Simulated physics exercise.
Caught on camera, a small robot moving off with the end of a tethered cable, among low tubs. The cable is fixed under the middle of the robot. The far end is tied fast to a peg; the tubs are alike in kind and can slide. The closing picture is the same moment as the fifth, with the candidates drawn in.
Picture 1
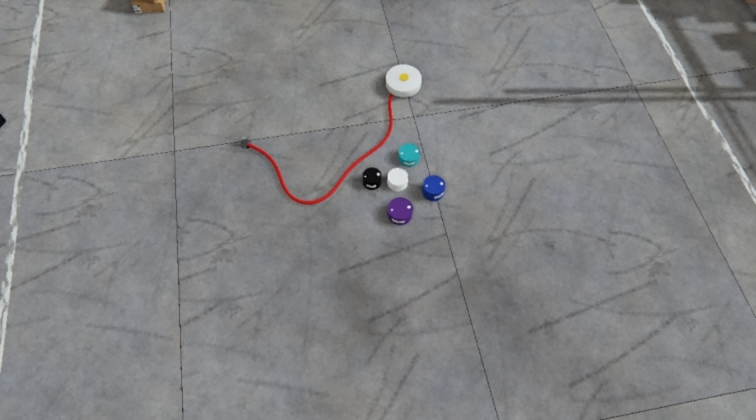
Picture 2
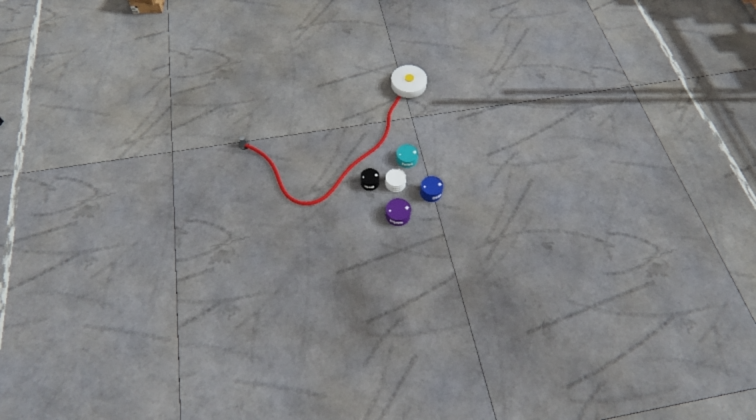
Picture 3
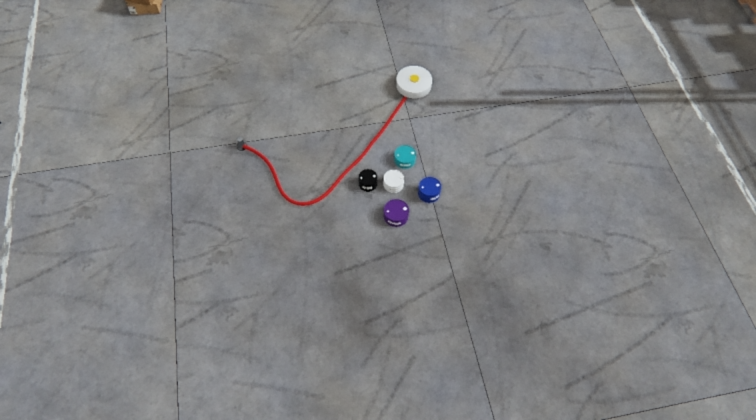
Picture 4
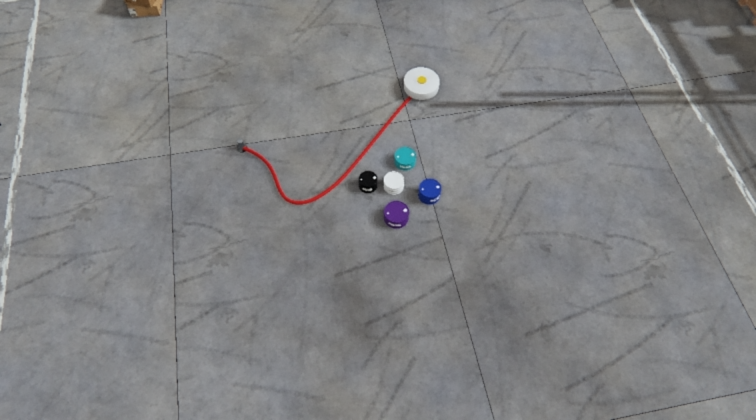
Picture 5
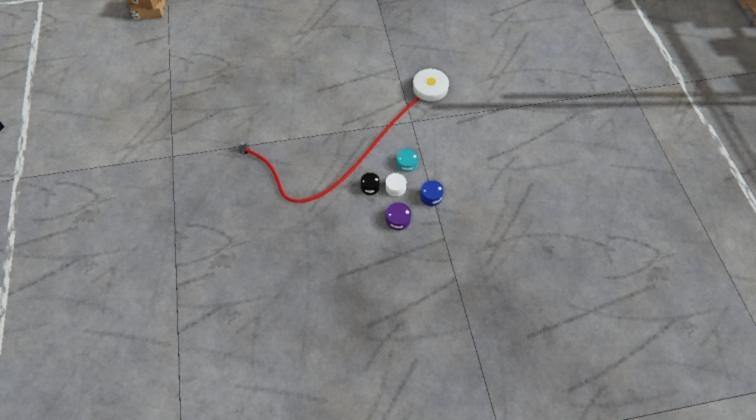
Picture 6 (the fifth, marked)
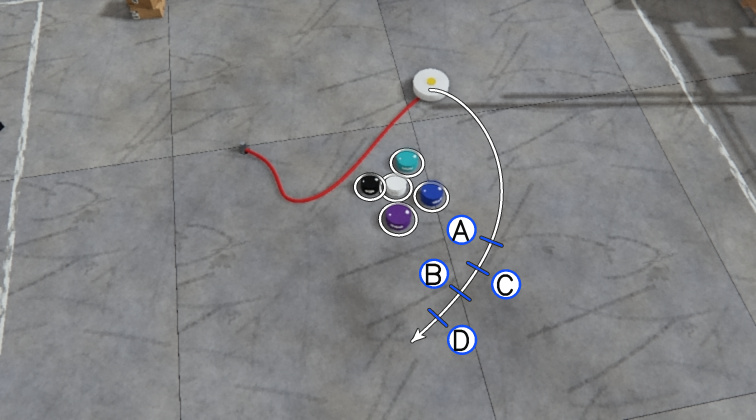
On a gray tiled floor, a round white robot with a yellow dot crept a short way right, drawing the red cable attached to it straighter, while the five small colored tubs nearby stayed put.
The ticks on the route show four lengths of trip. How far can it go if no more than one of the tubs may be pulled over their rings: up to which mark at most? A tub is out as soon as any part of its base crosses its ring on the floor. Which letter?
A.
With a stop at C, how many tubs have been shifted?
Three.
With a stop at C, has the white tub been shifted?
By then, yes.
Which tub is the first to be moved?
Turquoise.
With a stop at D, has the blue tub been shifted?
By then, yes.
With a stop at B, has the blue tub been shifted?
Yes.
On the marked copy, A at (491, 242); B at (460, 293); C at (478, 268); D at (438, 318); the route from (430, 90) via (501, 202) to (412, 341).
With A. Early on, robot (483, 122).
Further on, robot (503, 182).
At the end, robot (493, 238); turquoise tub (406, 164); none over the rings.
As for the rest, B has three over the rings; C has three over the rings; D has five over the rings.
